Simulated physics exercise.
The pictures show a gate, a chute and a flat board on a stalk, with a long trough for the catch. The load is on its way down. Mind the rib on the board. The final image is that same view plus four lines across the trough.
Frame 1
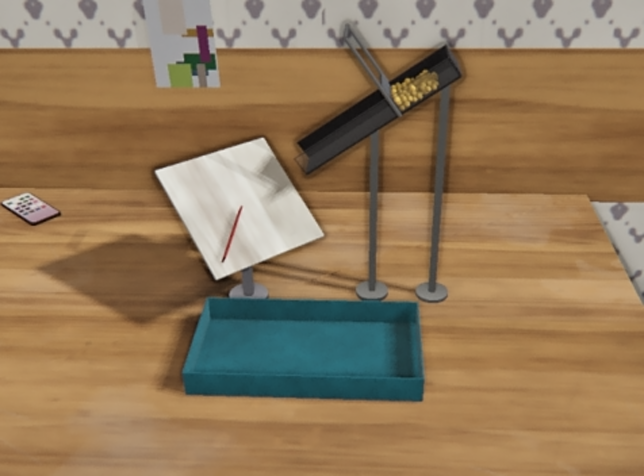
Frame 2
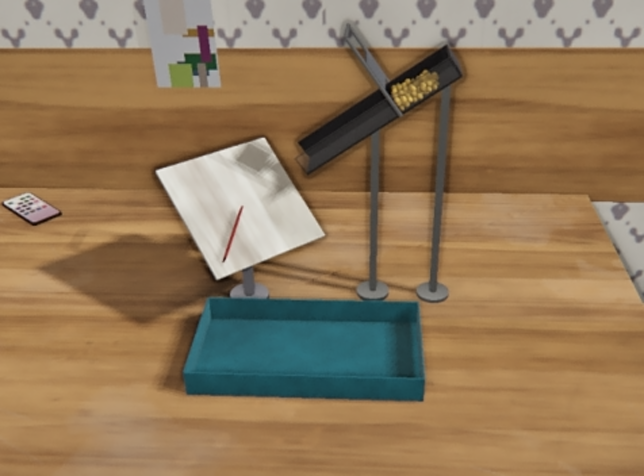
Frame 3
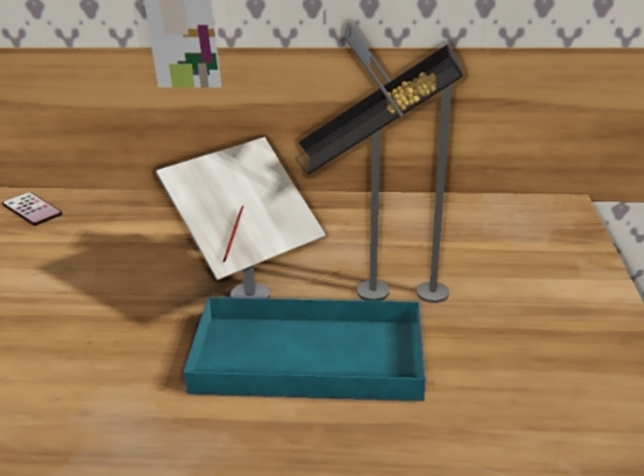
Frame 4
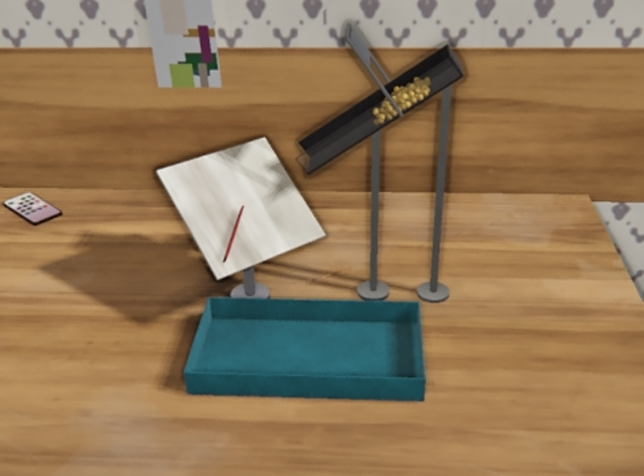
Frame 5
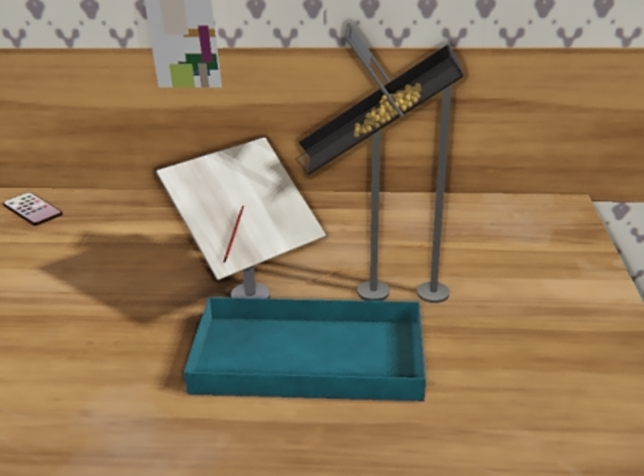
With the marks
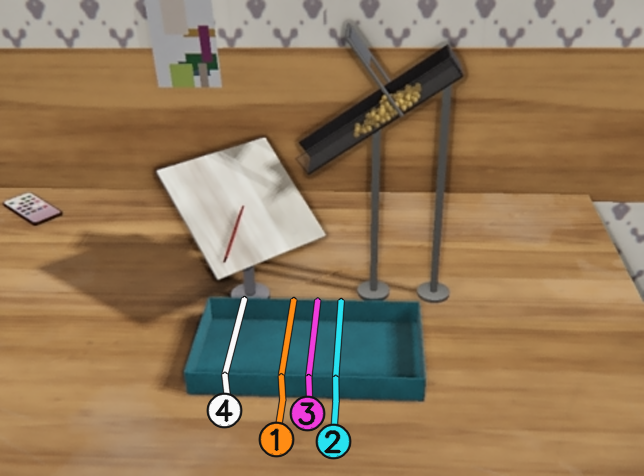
Golden puffed corn balls slide down a dark sloping chute above a tilted board and teal trough.
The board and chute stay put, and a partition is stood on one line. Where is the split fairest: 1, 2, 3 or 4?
Line 1.
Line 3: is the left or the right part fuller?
More lands on the left.
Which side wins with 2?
The left side.
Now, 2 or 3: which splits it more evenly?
3.
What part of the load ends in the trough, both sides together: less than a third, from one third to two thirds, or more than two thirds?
About that: More than two thirds.
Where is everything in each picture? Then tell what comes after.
The first picture shows load behind the gate at (411, 90), puffed corn balls; lip of the chute at (308, 166), sloping gently.
The second picture shows middle of the board at (242, 203), tilted fairly steeply; middle of its low edge at (273, 256); of its high edge at (212, 153).
The third picture shows front corners of the trough at (184, 372) and (425, 379), empty; front of the load at (390, 108).
The fourth picture shows middle of the load at (400, 99); its front at (377, 122), about a quarter of the way to the lip; rib from (243, 206) to (226, 257).
The fifth picture shows middle of the load at (390, 108); its front at (357, 135), about half of the way to the lip.
On the marked copy, line 1 crosses the front rim at (281, 375); line 2 crosses the front rim at (335, 376); line 3 crosses the front rim at (308, 376); line 4 crosses the front rim at (225, 373).
With 1, of what is caught, about half on the left of the divider, about half on the right.
With 2, of what is caught, nearly all on the left of the divider, a stray few on the right.
With 3, of what is caught, most on the left of the divider, about a quarter on the right.
With 4, of what is caught, a small part on the left of the divider, most on the right.
